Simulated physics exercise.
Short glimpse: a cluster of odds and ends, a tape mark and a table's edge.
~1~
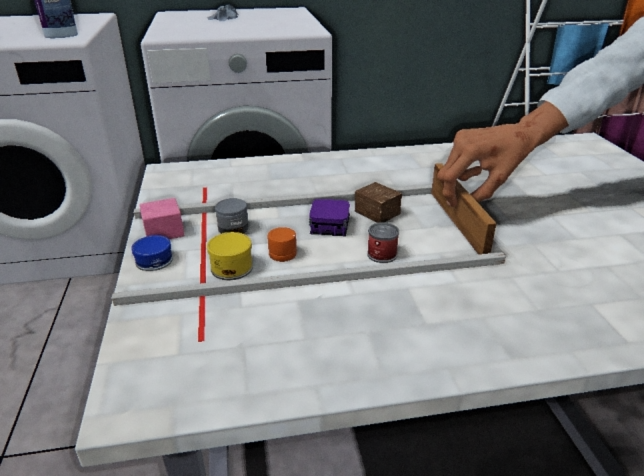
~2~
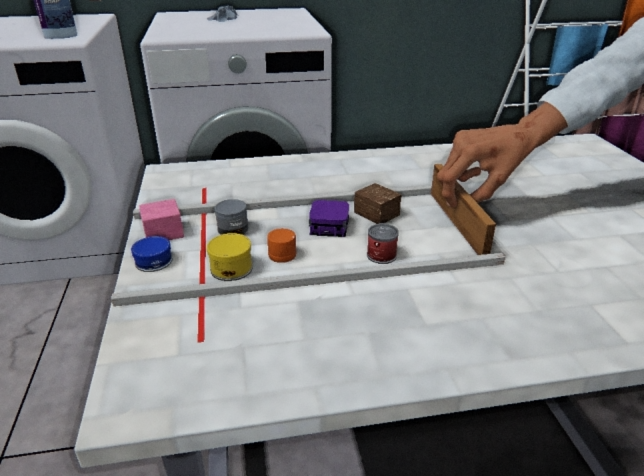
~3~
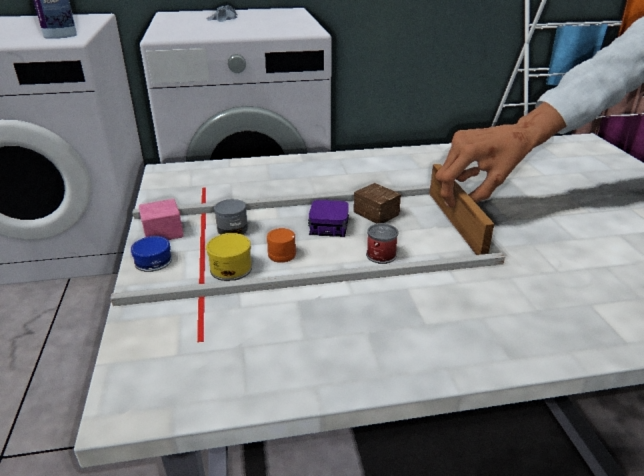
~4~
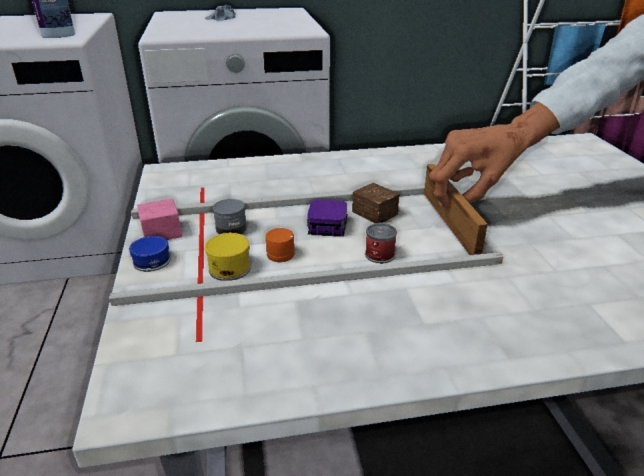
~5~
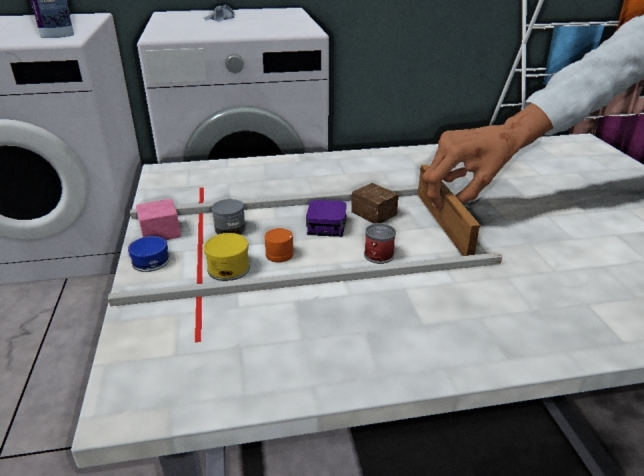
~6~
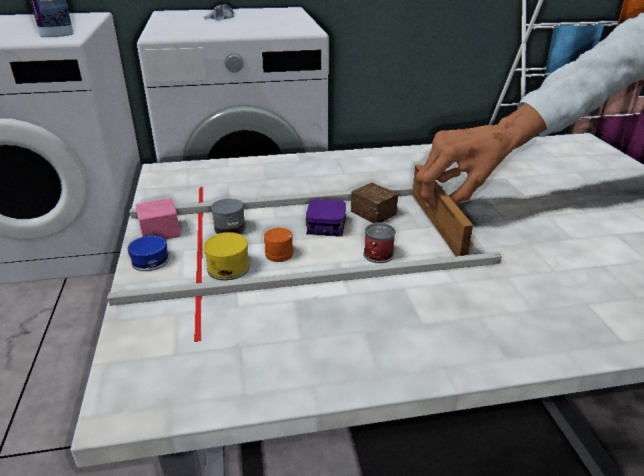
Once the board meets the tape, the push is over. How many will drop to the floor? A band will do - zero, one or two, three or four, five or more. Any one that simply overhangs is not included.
Answer - one or two.
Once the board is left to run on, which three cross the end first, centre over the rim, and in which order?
The pink block goes first, followed by the blue pot and then the grey tub.
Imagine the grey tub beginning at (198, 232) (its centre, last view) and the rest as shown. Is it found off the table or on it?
It is still up.
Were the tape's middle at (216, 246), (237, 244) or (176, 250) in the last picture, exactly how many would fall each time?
In order, the counts are 0, 0 and 2.
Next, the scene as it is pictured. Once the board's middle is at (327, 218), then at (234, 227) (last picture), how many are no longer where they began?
By then 3, and later 8.
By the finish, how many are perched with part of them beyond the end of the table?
The number would be 1.
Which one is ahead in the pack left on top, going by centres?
Answer: The blue pot.
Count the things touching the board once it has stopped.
Count: 3.
Early on, none off yet; blue pot at rest near (149, 253); pink block at rest near (158, 220); yellow pot at rest near (227, 256).
A while later, none off yet; blue pot at rest near (149, 253); pink block at rest near (158, 220); yellow pot travelled a little near (211, 259).
Finally, the number that fall off is one or two; lost, pink block.
